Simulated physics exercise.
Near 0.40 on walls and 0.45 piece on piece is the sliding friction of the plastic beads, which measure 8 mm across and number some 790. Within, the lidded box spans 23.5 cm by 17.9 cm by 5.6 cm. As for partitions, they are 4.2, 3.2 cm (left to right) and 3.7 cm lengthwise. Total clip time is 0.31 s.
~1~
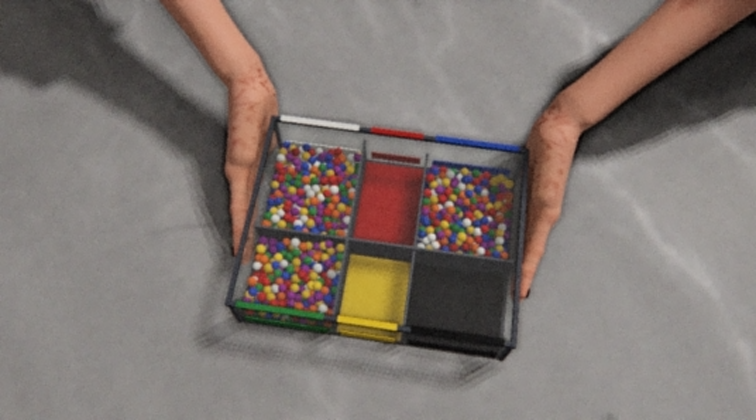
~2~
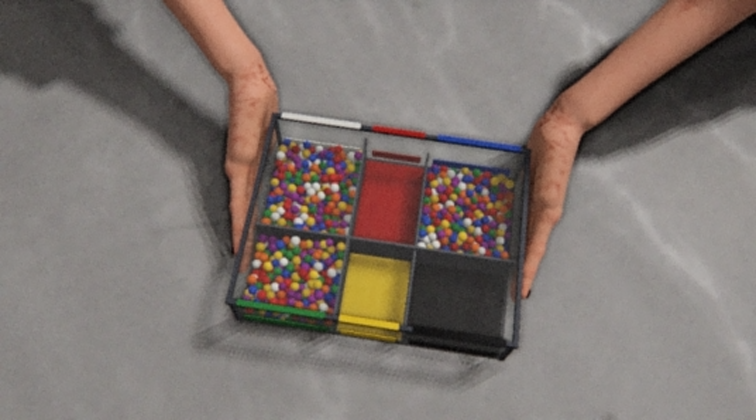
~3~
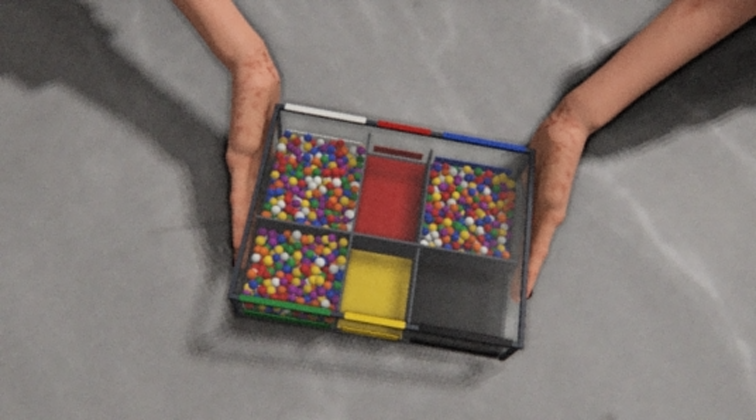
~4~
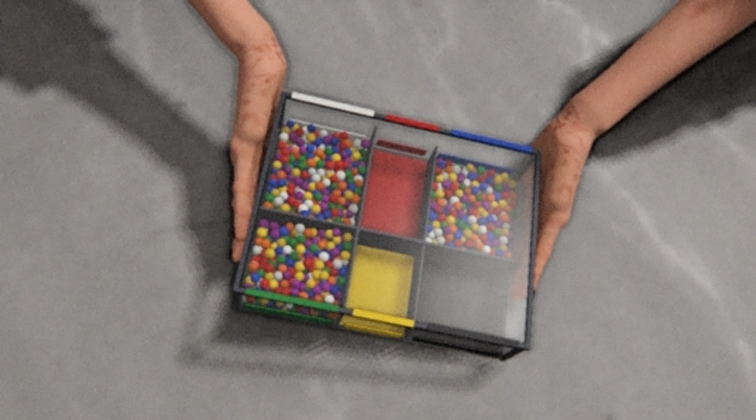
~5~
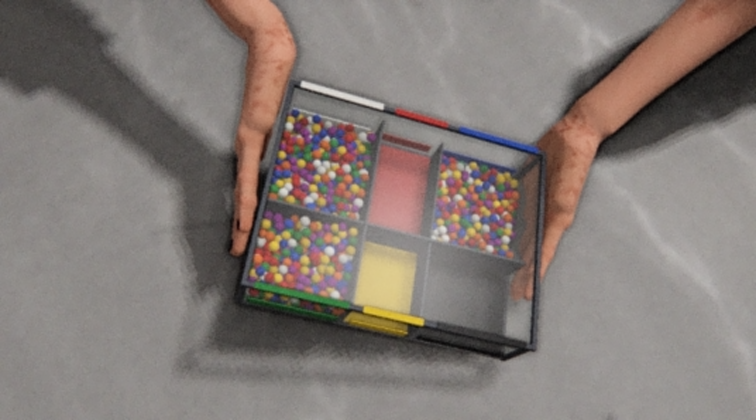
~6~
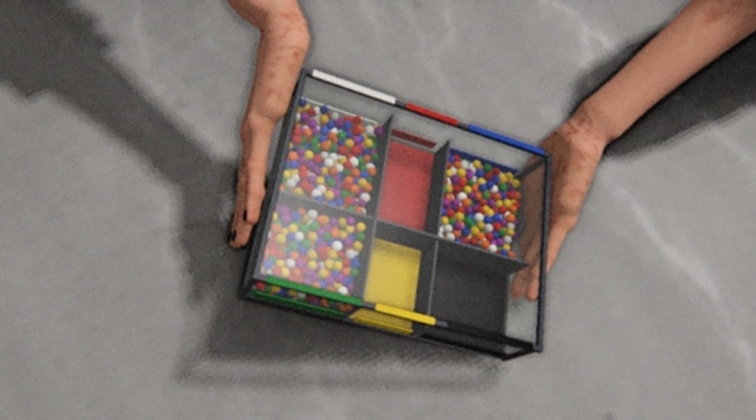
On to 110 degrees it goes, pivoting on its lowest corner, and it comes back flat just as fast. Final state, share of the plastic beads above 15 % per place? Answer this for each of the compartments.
Red N, blue Y, green Y, yellow N, white Y, black N.
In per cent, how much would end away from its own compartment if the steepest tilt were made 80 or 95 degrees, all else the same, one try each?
Roughly 15 percent, then roughly 15 percent.
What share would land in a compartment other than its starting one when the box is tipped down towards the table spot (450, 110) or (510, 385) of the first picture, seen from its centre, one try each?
I'd put it at roughly 20 per cent for the first tilt and roughly 20 per cent for the second.
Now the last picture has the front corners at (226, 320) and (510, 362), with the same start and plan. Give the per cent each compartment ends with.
Red 0, blue 10, green 55, yellow 10, white 10, black 20.
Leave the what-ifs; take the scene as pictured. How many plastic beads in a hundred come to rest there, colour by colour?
The red one ends with 0, blue 35, green 25, yellow 0, white 30 and black 5 per cent.
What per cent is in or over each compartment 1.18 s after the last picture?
In per cent: Red 0; blue 35; green 25; yellow 0; white 35; black 5.
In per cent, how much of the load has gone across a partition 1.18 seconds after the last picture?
At that instant it's around 15 per cent.
Then, 1.18 s after the last picture, tilt 110 degrees; blue 35 %, green 25 %, white 35 %, black 5 %.
Then, 1.97 s after the last picture, tilt 48 degrees; blue 35 %, green 25 %, white 30 %, black 5 %.
Then, 2.77 s after the last picture, tilt 0 degrees; blue 35 %, green 25 %, white 30 %, black 5 %.
In the end, red 0 %, blue 35 %, green 25 %, yellow 0 %, white 30 %, black 5 %.
